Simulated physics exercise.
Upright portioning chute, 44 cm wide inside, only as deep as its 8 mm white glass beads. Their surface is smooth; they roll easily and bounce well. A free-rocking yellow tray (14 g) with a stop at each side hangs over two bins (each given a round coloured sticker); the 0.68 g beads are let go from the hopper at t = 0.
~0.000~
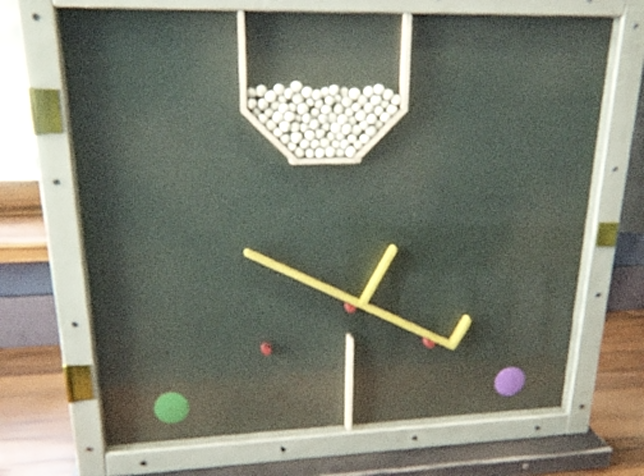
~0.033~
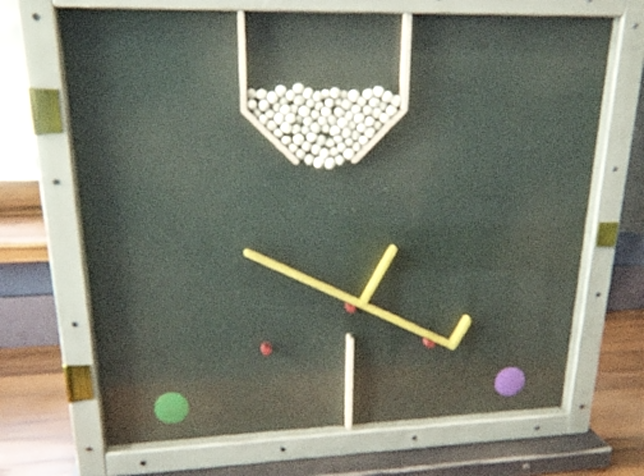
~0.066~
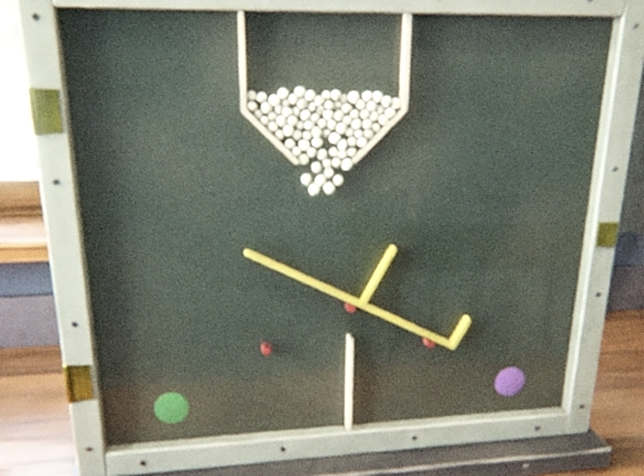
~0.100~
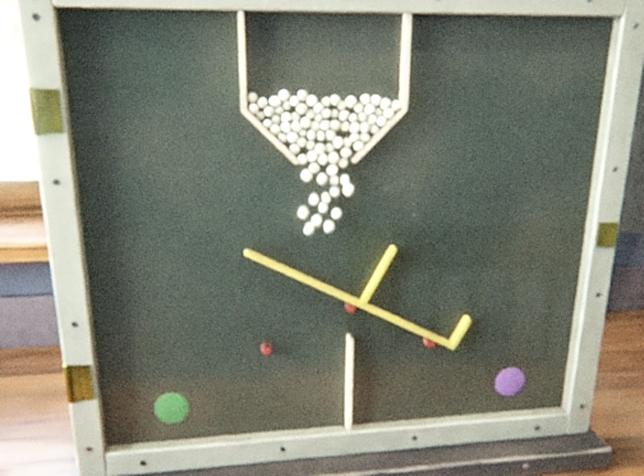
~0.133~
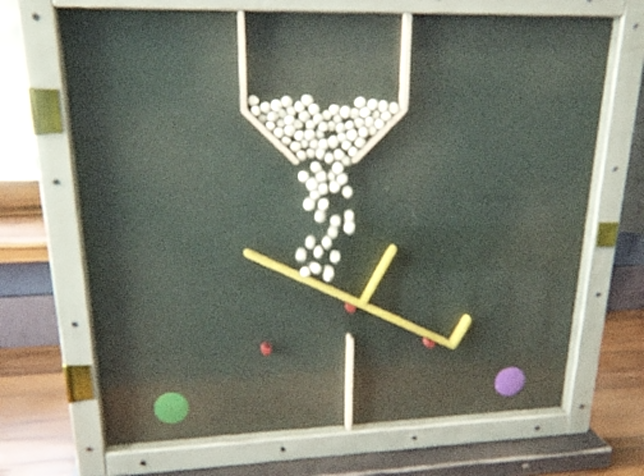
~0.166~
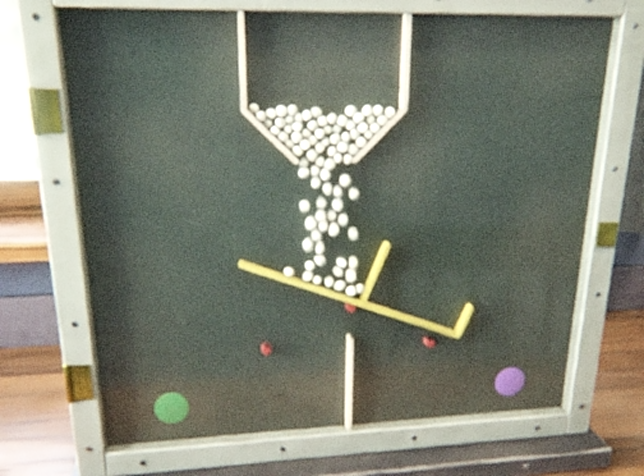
On an upright dark board in a pale frame, small white beads sit in a hopper above a slanted yellow tray, its right end low. The beads pour from the hopper's open bottom and land on the tray left of its upright wall, and the tray's left end dips slightly as its right end rises.
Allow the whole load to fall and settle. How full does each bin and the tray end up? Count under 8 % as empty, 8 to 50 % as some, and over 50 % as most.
Result: Green bin most, purple bin empty, tray some.
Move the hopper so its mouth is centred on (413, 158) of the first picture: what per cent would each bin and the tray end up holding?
Result: Green bin = 0; purple bin = 35; tray = 65.
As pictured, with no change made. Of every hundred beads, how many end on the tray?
That share is close to 10 percent.
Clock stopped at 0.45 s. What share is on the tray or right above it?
Around 50 per cent of the load.
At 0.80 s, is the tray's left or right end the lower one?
Left.
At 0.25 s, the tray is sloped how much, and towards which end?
5° or so, left end low.
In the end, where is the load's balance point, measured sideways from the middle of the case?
It sits around 11 cm left of centre.
After 0.45 s 100 % have left the hopper; tray left end down 25°; on or over it 50 %, past it to the left 50 %, to the right 0 %.
After 0.80 s 100 % have left the hopper; tray left end down 22°; on or over it 15 %, past it to the left 85 %, to the right 0 %.
Settled by 1.7 s, green bin 90 %, purple bin 0 %, tray 10 %; tray right end down 28°.
